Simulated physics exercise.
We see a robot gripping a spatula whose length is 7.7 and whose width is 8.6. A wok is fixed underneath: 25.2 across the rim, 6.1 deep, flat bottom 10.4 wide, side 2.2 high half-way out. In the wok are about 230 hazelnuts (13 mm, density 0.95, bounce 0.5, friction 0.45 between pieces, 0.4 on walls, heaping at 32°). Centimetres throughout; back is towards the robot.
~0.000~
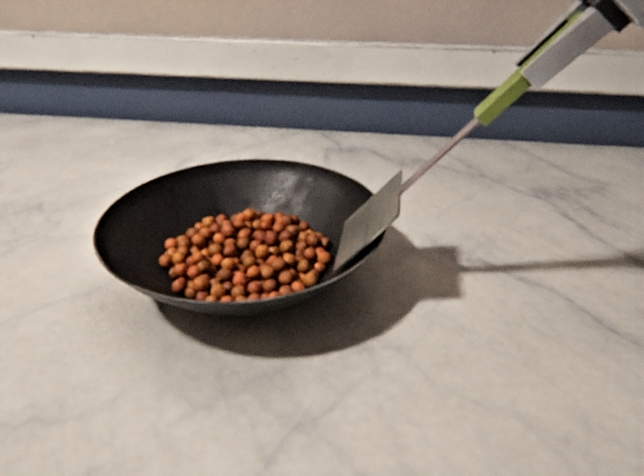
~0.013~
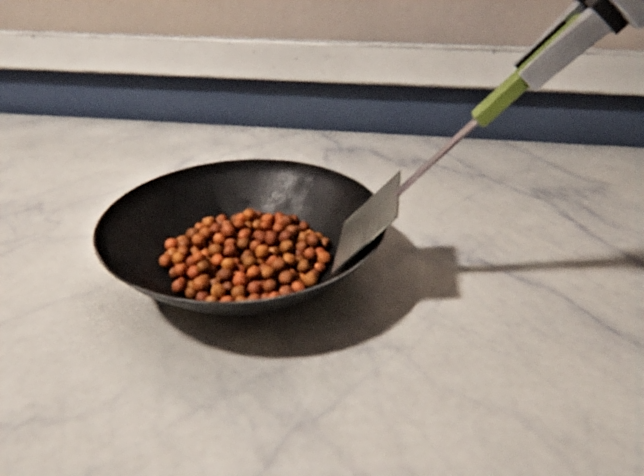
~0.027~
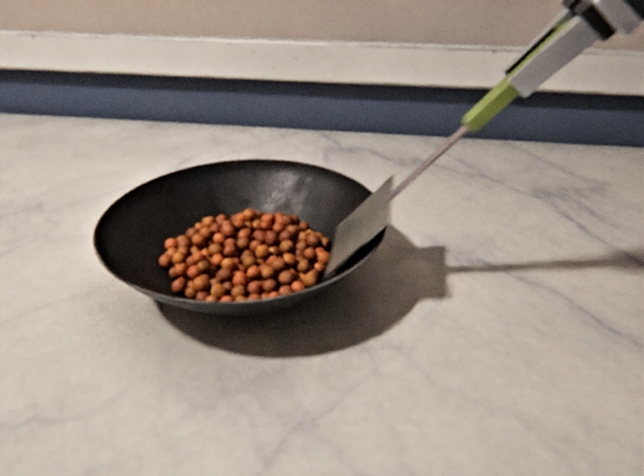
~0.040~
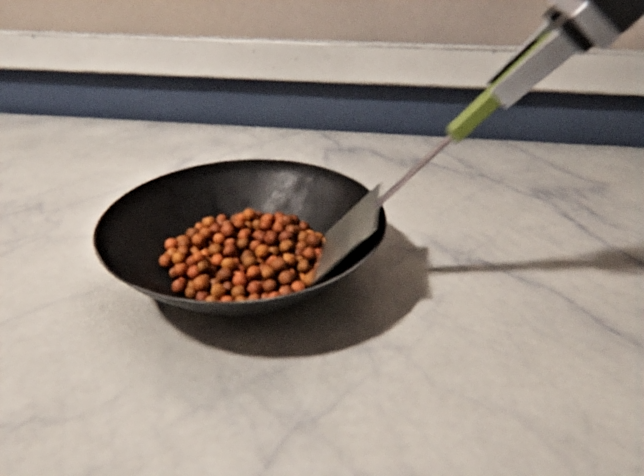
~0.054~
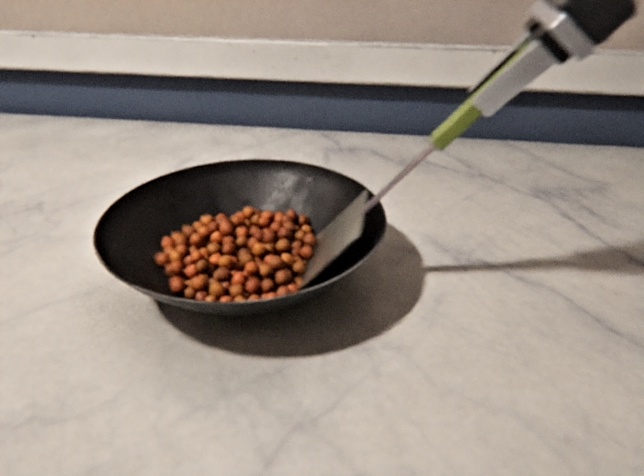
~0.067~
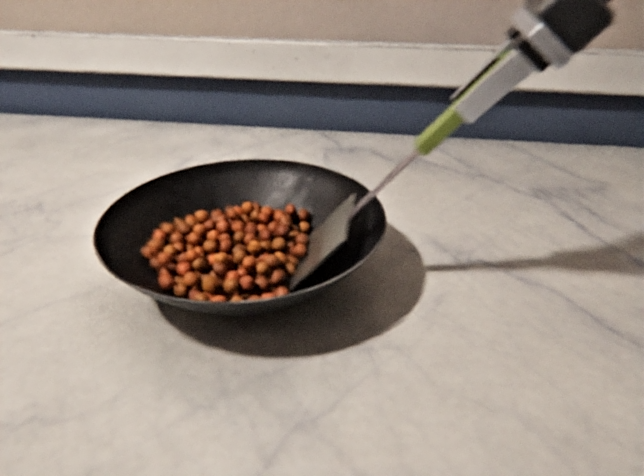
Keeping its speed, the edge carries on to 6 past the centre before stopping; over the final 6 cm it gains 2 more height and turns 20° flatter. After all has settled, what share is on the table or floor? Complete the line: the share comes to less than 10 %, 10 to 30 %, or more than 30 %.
The share comes to 10 to 30 %.
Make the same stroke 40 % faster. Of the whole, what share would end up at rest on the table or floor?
Then about 35 per cent.
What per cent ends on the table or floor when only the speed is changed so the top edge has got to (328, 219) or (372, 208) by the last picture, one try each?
Near 40 per cent in the first try and near 5 per cent in the second.
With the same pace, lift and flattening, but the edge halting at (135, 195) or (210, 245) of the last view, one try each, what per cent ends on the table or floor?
I'd say roughly 50 per cent, then roughly 0 per cent.
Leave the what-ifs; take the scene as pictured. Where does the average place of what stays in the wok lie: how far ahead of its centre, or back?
I'd say close to 4.0 cm toward the front.
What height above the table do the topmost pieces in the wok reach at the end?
6.5 cm.
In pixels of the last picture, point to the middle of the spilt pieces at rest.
About (53, 269).
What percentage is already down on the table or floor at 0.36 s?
My estimate is roughly 10 %.
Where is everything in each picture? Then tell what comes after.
In the first picture, spatula top edge at (400, 191), sloping 50°; upper third of the load around (245, 248), from x 165 to 325, top at y 215; 232 in the wok.
In the second picture, spatula top edge at (399, 192), sloping 50°; upper third of the load around (245, 248), from x 165 to 325, top at y 215.
In the third picture, spatula top edge at (391, 197), sloping 50°; upper third of the load around (245, 248), from x 165 to 325, top at y 215.
In the fourth picture, spatula top edge at (378, 204), sloping 50°; upper third of the load around (245, 251), from x 165 to 325, top at y 215.
In the fifth picture, spatula top edge at (363, 211), sloping 50°; upper third of the load around (243, 247), from x 165 to 315, top at y 215.
In the sixth picture, spatula top edge at (349, 216), sloping 50°; upper third of the load around (234, 240), from x 150 to 310, top at y 205; 232 in the wok.
After 0.11 s, sloping 50°, highest piece 6 above the table; 232 in the wok.
After 0.14 s, sloping 42°, highest piece 7 above the table; 232 in the wok.
After 0.36 s, sloping 30°, highest piece 8 above the table; 193 in the wok, 28 on the table or floor, 11 on the blade or in flight.
After 1.41 s, sloping 30°, highest piece 6 above the table; 192 in the wok, 40 on the table or floor.
At rest, 192 in the wok, 40 on the table or floor. That is 17 % on the table or floor.
